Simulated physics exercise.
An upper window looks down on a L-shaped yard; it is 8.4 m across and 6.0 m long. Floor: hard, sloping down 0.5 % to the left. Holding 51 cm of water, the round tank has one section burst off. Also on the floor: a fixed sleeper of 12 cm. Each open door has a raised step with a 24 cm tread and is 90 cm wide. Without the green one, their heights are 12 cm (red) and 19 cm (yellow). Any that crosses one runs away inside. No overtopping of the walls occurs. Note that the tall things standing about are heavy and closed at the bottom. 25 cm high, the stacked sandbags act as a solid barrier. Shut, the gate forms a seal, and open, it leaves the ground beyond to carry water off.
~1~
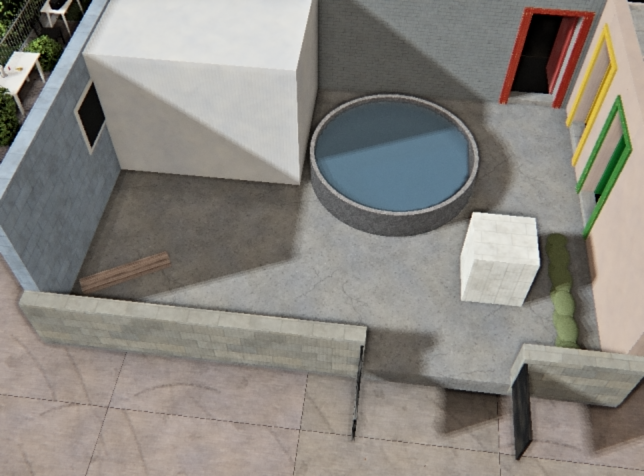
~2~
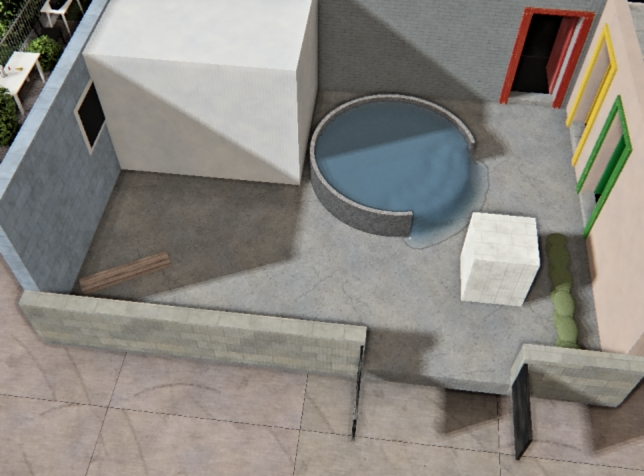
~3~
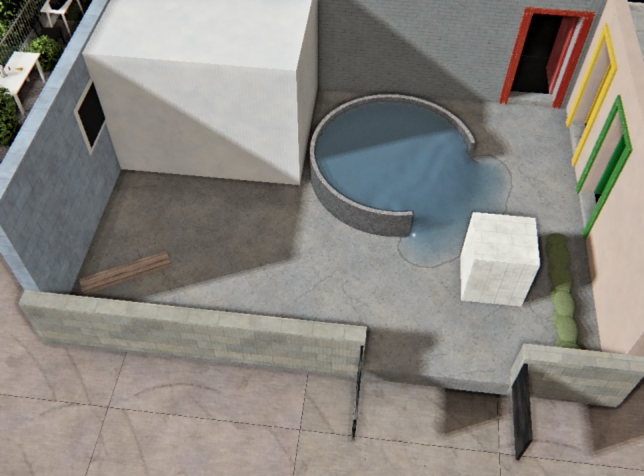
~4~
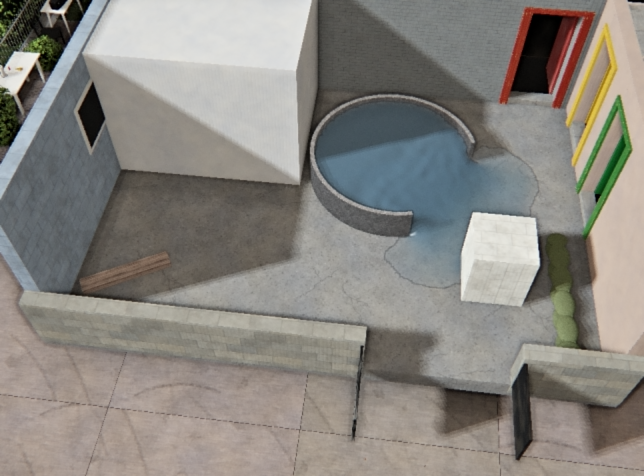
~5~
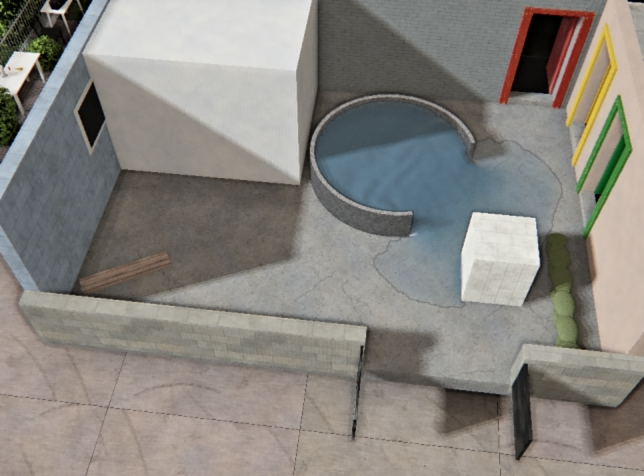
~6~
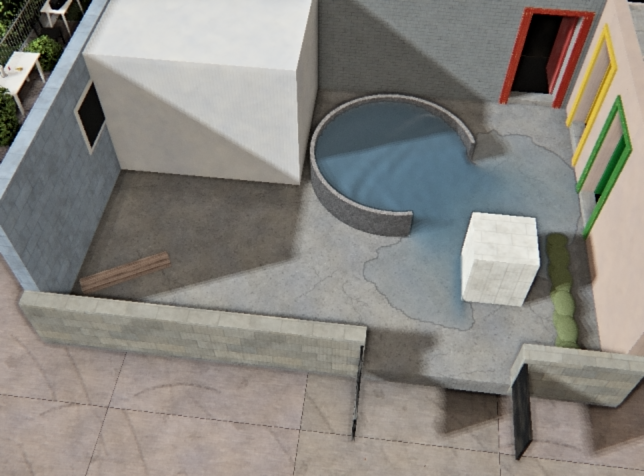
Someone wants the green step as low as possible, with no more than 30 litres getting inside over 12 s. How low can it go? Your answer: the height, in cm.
Around 27 cm would do.
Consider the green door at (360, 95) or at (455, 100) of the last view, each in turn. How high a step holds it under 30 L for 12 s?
Roughly 13.5 cm, then roughly 8.5 cm.
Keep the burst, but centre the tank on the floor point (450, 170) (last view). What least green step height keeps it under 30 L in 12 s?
Near 32 cm.
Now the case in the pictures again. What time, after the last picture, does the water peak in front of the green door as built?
Near 1.6 seconds.
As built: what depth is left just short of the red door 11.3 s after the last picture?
About 7.0 centimetres.
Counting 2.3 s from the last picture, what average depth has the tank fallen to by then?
Averaged depth comes out at about 21 cm.
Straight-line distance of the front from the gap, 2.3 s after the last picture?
Roughly 3.8 m from the gap.
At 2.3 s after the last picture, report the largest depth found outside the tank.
Around 32 centimetres.
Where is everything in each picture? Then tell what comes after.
In the first picture, still water, 51 cm deep, in the round tank at (394, 153); the green door at (601, 175) is dry.
In the second picture, the front is at (421, 246), 0.3 m from the gap at (460, 203); 0.5 m2 of floor is wet, 51 cm left at the back.
In the third picture, water pours out at (459, 204) and has run 0.7 m, to (505, 171); about 8 cm deep outside, 51 cm at the back.
In the fourth picture, the gap is at (459, 205), the front 1.2 m out at (533, 193); the back of the round tank holds 51 cm.
In the fifth picture, water pours out at (459, 205) and has run 1.6 m, to (555, 180); about 5 cm deep outside, 51 cm at the back.
In the sixth picture, water pours out at (459, 205) and has run 2.0 m, to (579, 209); about 5 cm deep outside, 51 cm at the back; 0.1 m in a straight line remain to the green door at (601, 175).
Then, 0.7 s after the last picture water covers 25 % of the floor, deepest (37 cm) near (538, 248); 24 cm at the green door, 27 litres in over its 10 cm step.
Then, 2.3 s after the last picture water covers 40 % of the floor, deepest (32 cm) near (599, 379); 29 cm at the green door, 240 litres in over its 10 cm step.
Then, 11.3 s after the last picture water covers 85 % of the floor, deepest (18 cm) near (322, 140); 6 cm at the green door, 410 litres in over its 10 cm step.
At the green door as built, the water peaked near 32 cm, 1.5 s after the last picture.
Run again over the same 12 s with other heights there, 68 litres in over 23 cm, 9 litres over 31.5 cm. The limit of 30 litres is kept from about 27 cm up.
